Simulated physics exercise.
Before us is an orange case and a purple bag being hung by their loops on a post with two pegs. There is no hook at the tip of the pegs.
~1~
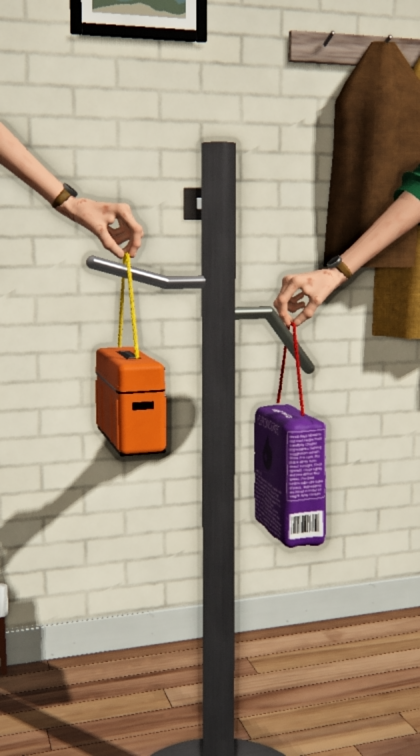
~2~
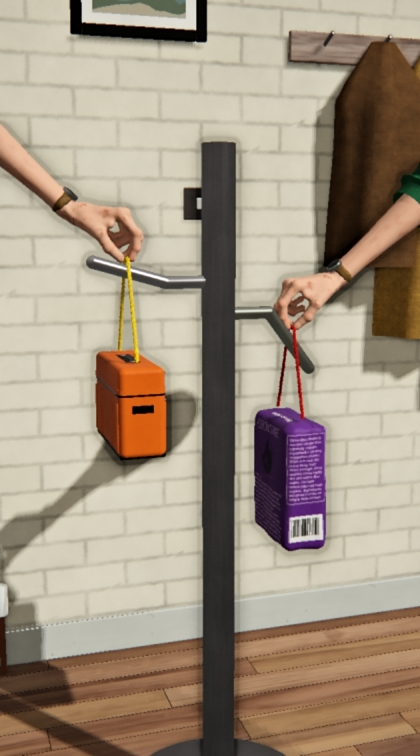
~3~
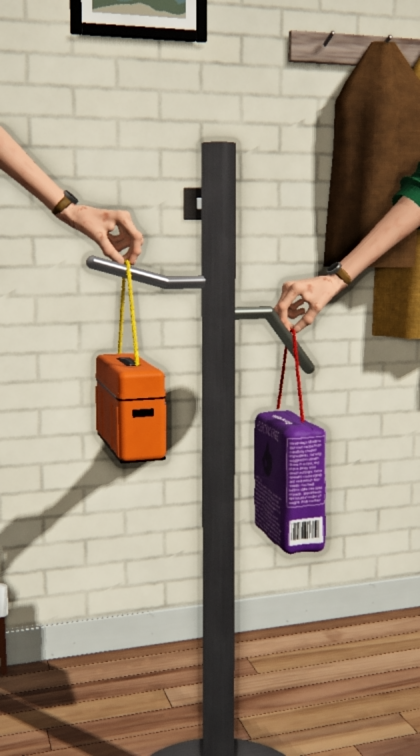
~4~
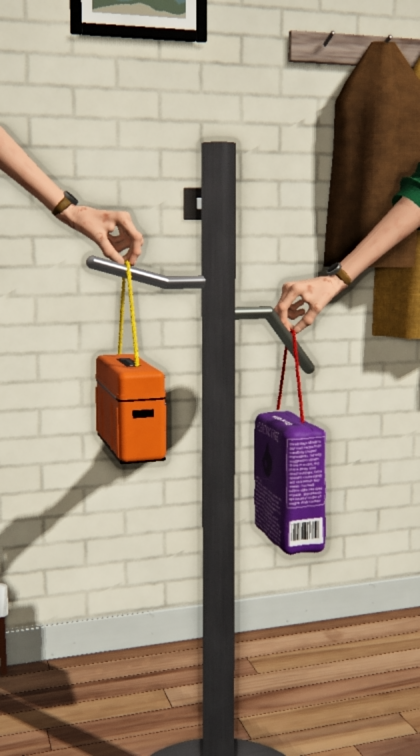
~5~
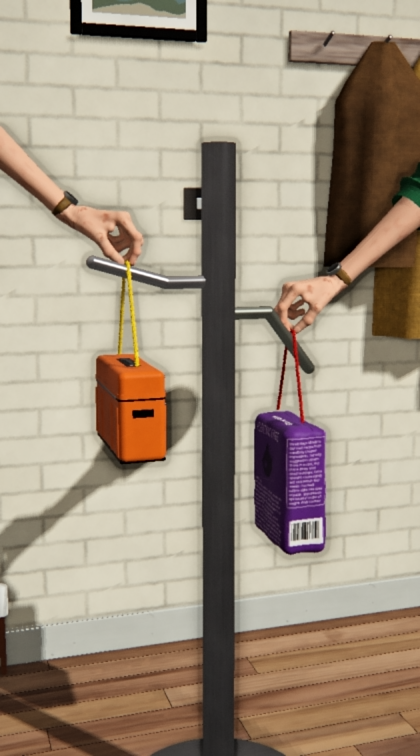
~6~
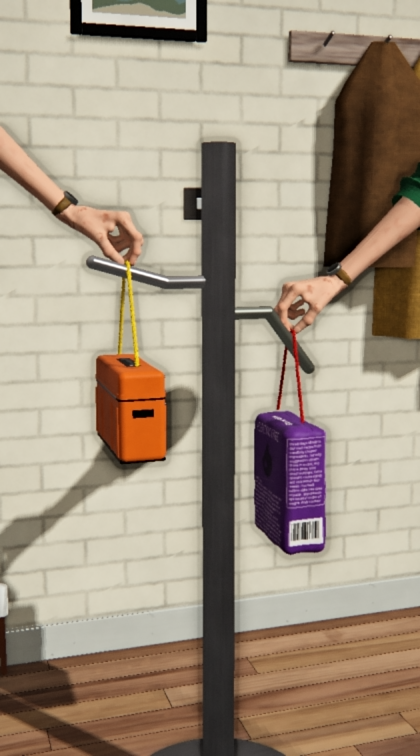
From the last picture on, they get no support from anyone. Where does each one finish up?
The orange case finishes on its peg, the purple bag finishes off its peg.
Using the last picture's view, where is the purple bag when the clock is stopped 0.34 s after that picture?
You'd find it around (287, 658) in the last view.
Then, 0.34 s on from there, orange case still up near (130, 407); purple bag falling near (287, 658).
Then, 0.58 s on from there, orange case still up near (134, 408); purple bag on the floor.
In the end, orange case still up near (136, 408); purple bag on the floor. The orange case holds on and the purple bag comes down.
